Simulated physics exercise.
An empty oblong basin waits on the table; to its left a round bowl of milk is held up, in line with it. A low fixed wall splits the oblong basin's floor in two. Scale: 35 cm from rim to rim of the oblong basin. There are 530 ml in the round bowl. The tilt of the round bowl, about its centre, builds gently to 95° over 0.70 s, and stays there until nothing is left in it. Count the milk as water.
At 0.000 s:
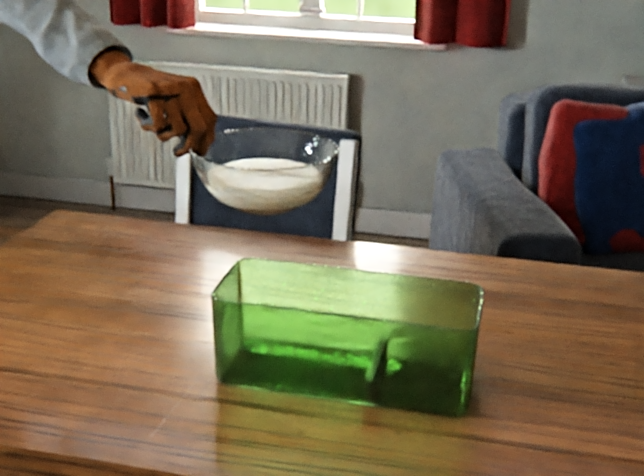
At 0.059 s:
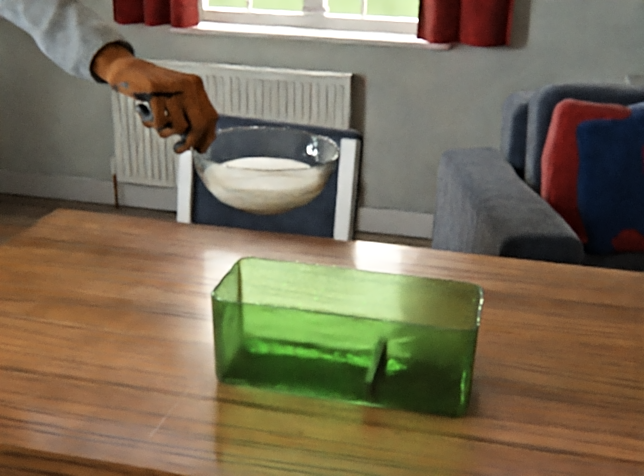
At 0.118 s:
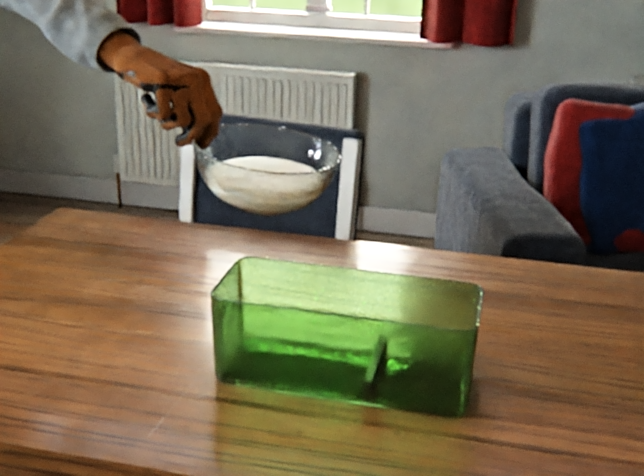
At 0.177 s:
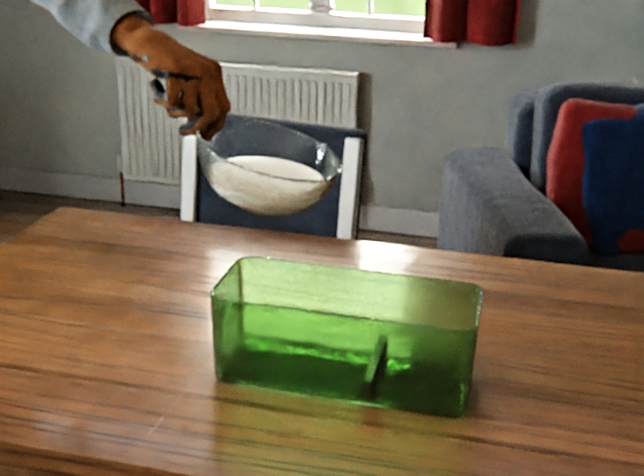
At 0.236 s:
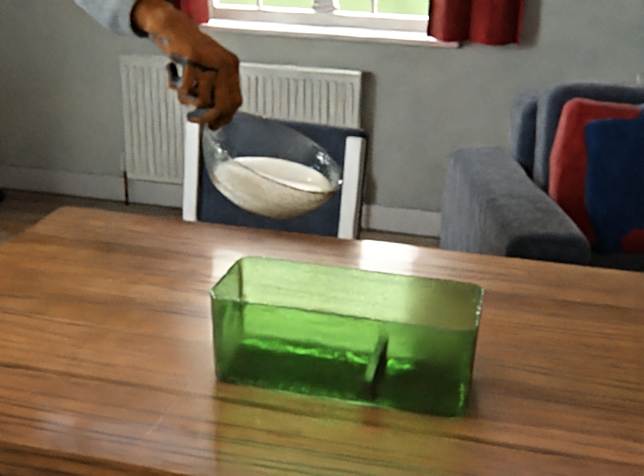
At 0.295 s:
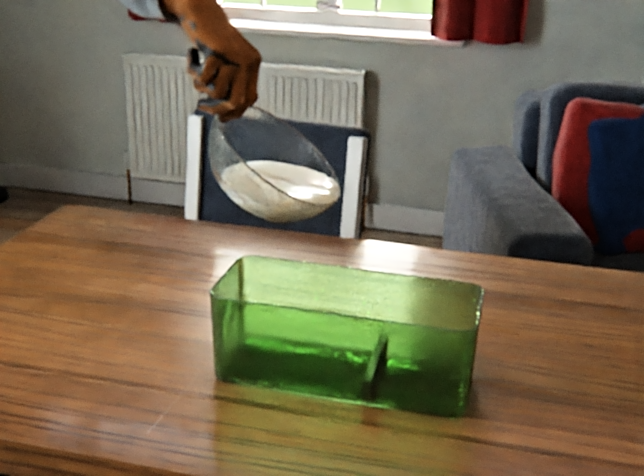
A glass bowl of milk, held by a hand, tilting gradually rightward above a wooden table with an oblong green glass basin.
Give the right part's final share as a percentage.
Roughly 23 per cent is past the wall.
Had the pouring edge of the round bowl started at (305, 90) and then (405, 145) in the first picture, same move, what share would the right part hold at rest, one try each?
First 10, then 70 per cent.
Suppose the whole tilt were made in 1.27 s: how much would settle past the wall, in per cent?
In that case some 25 per cent.
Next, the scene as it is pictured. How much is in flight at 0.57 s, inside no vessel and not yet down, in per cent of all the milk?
Near 40 in a hundred.
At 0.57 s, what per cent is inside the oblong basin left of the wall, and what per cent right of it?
Near 36 on the left, 12 on the right.
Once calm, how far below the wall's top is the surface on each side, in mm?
Some 20 mm on the left and 26 mm on the right.
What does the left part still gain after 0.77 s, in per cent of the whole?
Near 0 in a hundred.
Then, 0.57 s in, the tilt is 87° and 13 per cent is still to pour, 36 is left of the wall and 11 right of it.
Then, 0.77 s in, the tilt is 95° and 0 per cent is still to pour, 74 is left of the wall and 22 right of it.
Then, 0.97 s in, the tilt is 95° and 0 per cent is still to pour, 75 is left of the wall and 23 right of it.
Then, 1.20 s in, the tilt is 95° and 0 per cent is still to pour, 74 is left of the wall and 23 right of it.
Finally, 74 per cent lies left of the wall, 23 right of it and 2 outside.
